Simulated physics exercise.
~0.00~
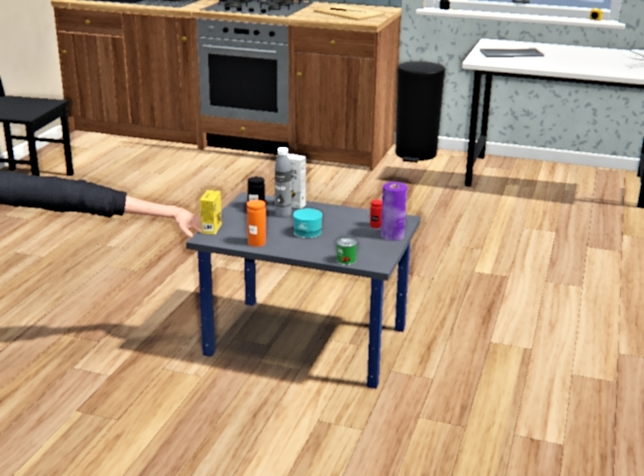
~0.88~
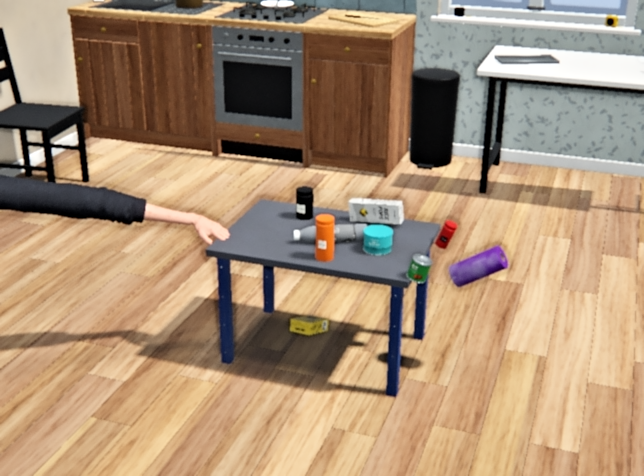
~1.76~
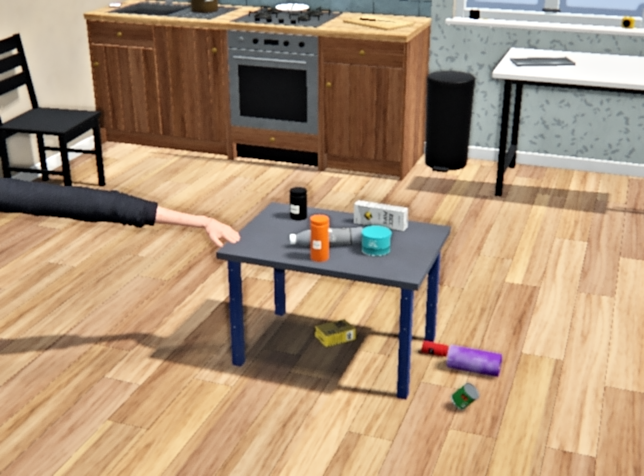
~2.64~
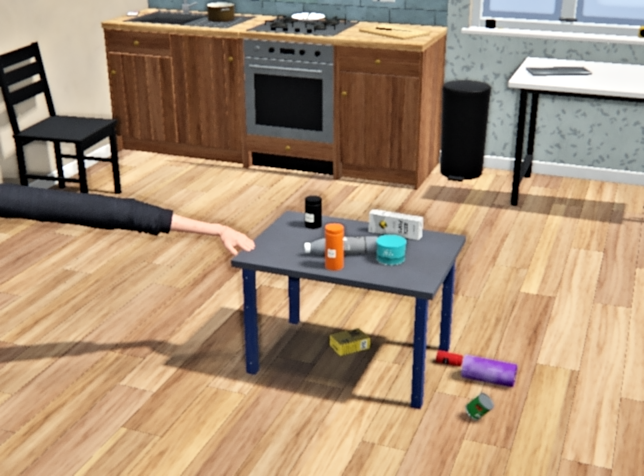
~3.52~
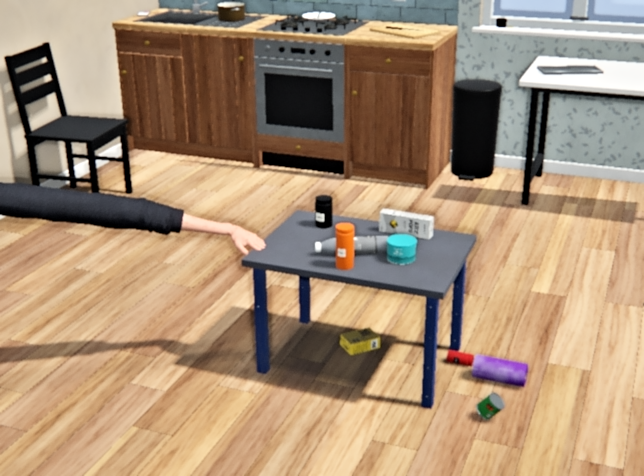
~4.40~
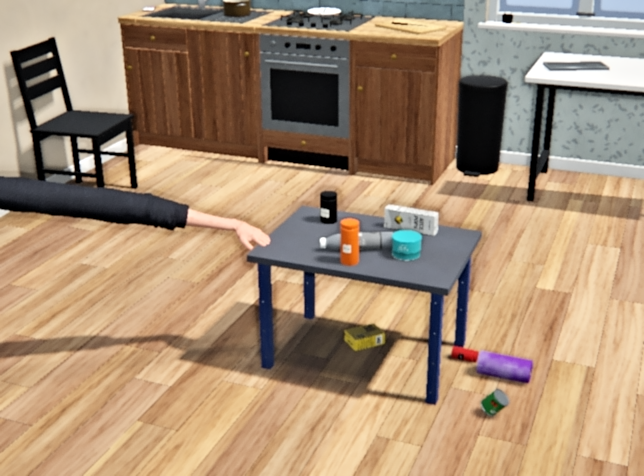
Four items drop off a small table beside an outstretched hand, while five stay on top.
